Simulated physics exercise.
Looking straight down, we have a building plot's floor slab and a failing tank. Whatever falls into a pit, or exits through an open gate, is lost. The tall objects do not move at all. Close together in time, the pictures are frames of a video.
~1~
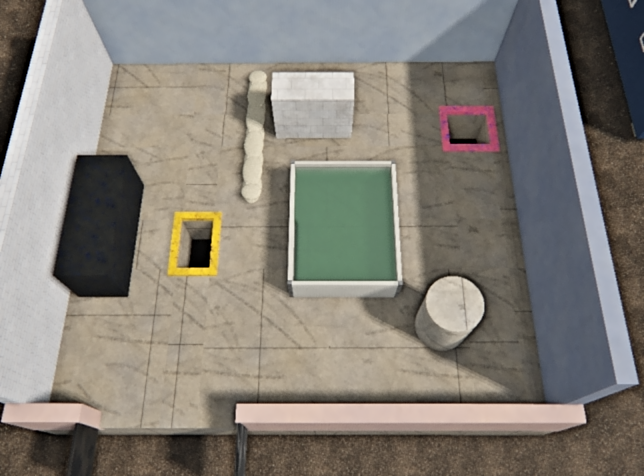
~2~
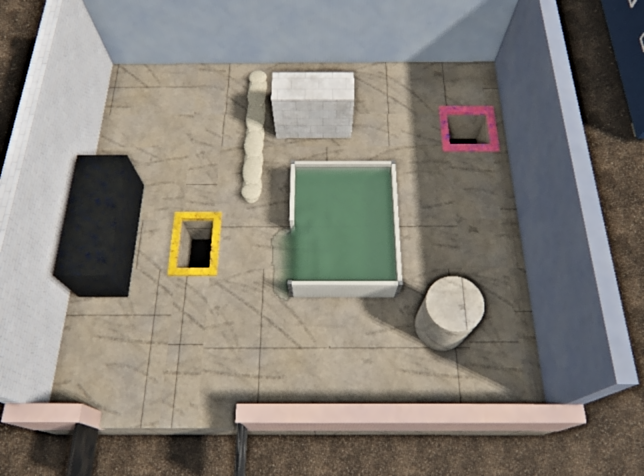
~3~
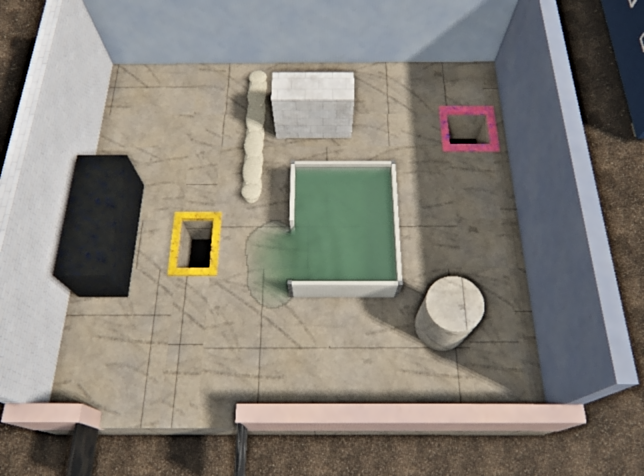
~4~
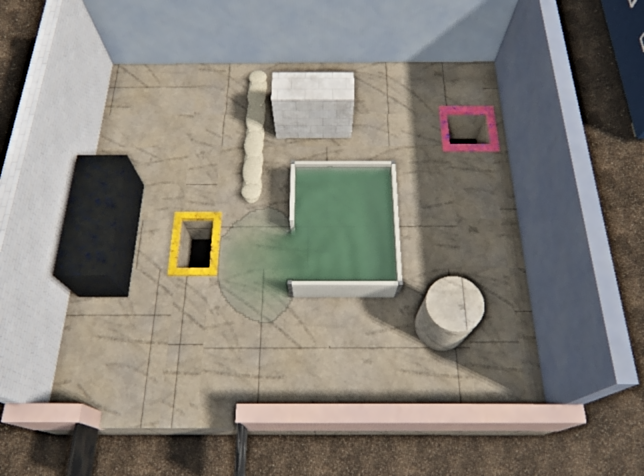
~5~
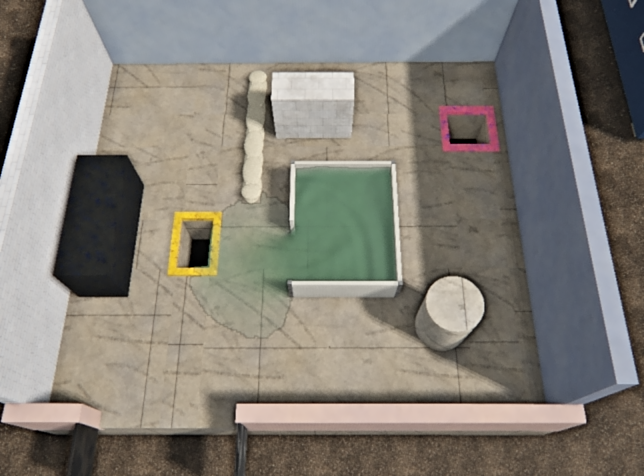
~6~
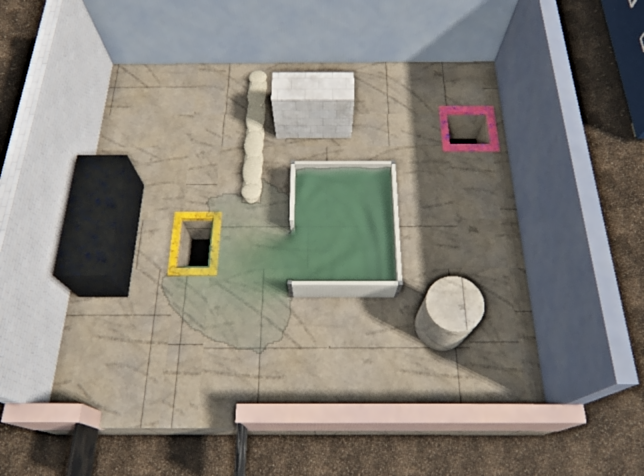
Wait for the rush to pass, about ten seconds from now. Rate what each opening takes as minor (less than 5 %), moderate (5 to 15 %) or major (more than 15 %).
The gate - major, the pink pit - minor, the yellow pit - major.
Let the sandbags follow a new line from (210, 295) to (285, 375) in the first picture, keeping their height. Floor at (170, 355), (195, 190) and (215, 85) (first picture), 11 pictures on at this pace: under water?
In turn: Covered, flooded, not flooded.
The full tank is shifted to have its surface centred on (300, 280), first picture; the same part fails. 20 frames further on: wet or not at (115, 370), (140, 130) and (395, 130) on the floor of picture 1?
Okay, first one got wet, second one got wet, last one high and dry.
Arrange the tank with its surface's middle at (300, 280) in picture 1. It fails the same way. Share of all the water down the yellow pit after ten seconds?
Result, yellow pit: 0 percent after ten seconds.
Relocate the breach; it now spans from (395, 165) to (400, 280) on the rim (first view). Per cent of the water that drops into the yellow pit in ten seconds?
Per cent to yellow: 0.
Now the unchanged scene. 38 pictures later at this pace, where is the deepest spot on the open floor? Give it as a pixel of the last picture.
At about (49, 410).
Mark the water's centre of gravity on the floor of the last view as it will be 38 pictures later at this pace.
Roughly (219, 254) in the last picture.
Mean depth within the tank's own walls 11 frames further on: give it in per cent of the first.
I'd say some 54 %.
A moment on, water covers 15 % of the floor; the gate 0 %, the pink pit 0 %, the yellow pit 6 %.
Next, water covers 25 % of the floor; the gate 1 %, the pink pit 0 %, the yellow pit 12 %.
Then, water covers 25 % of the floor; the gate 5 %, the pink pit 0 %, the yellow pit 19 %.
Later, water covers 35 % of the floor; the gate 12 %, the pink pit 0 %, the yellow pit 25 %.
In the end, water covers 40 % of the floor; the gate 20 %, the pink pit 0 %, the yellow pit 27 %.
